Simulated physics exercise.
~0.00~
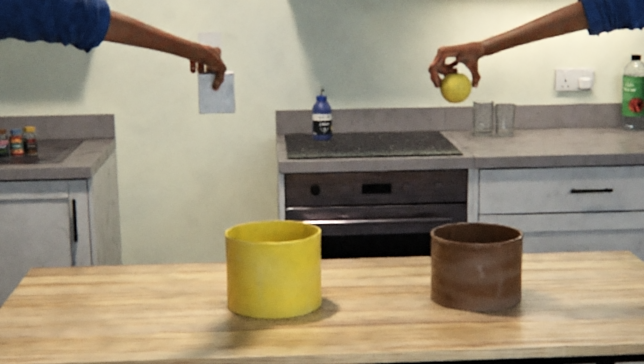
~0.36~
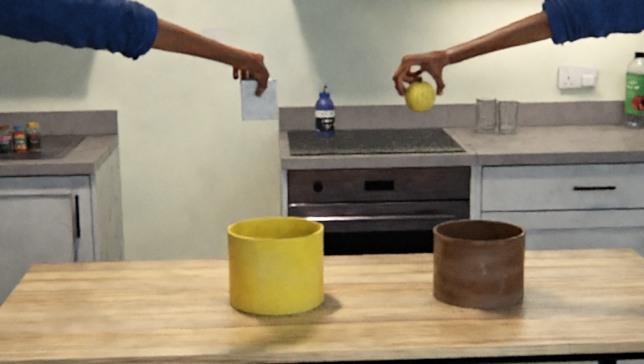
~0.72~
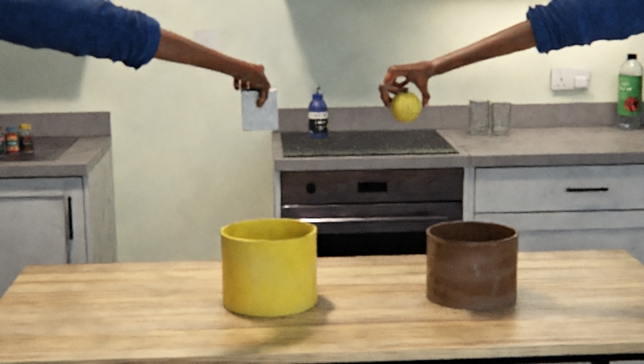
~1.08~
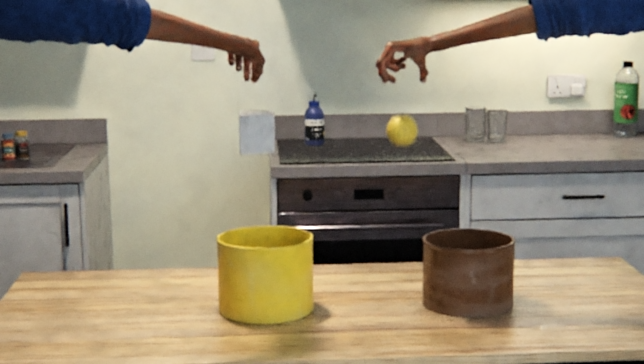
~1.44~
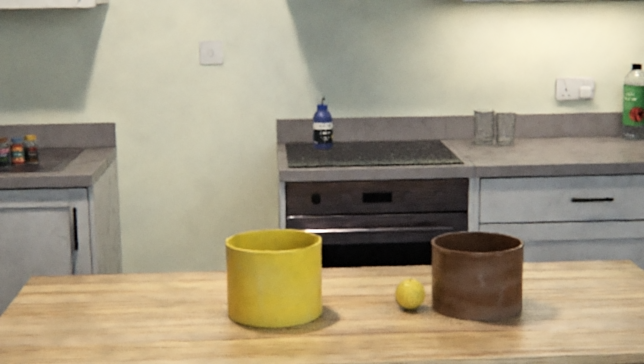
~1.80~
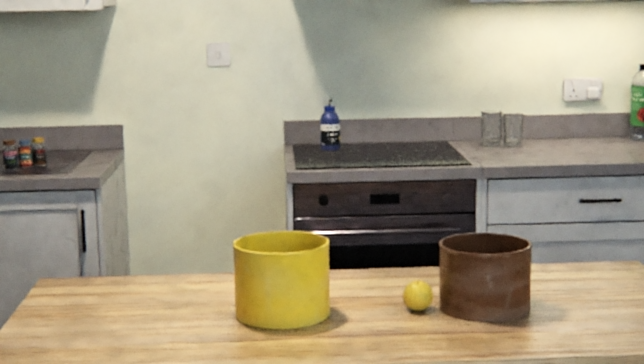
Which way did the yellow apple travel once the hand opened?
It moved down, ending up on the wooden table just to the left of the brown container.
In a kitchen, two hands held a white block and a yellow apple above two open containers, moved inward and let go. The block dropped out of sight into the yellow container, while the apple missed and ended up on the table beside the brown one.
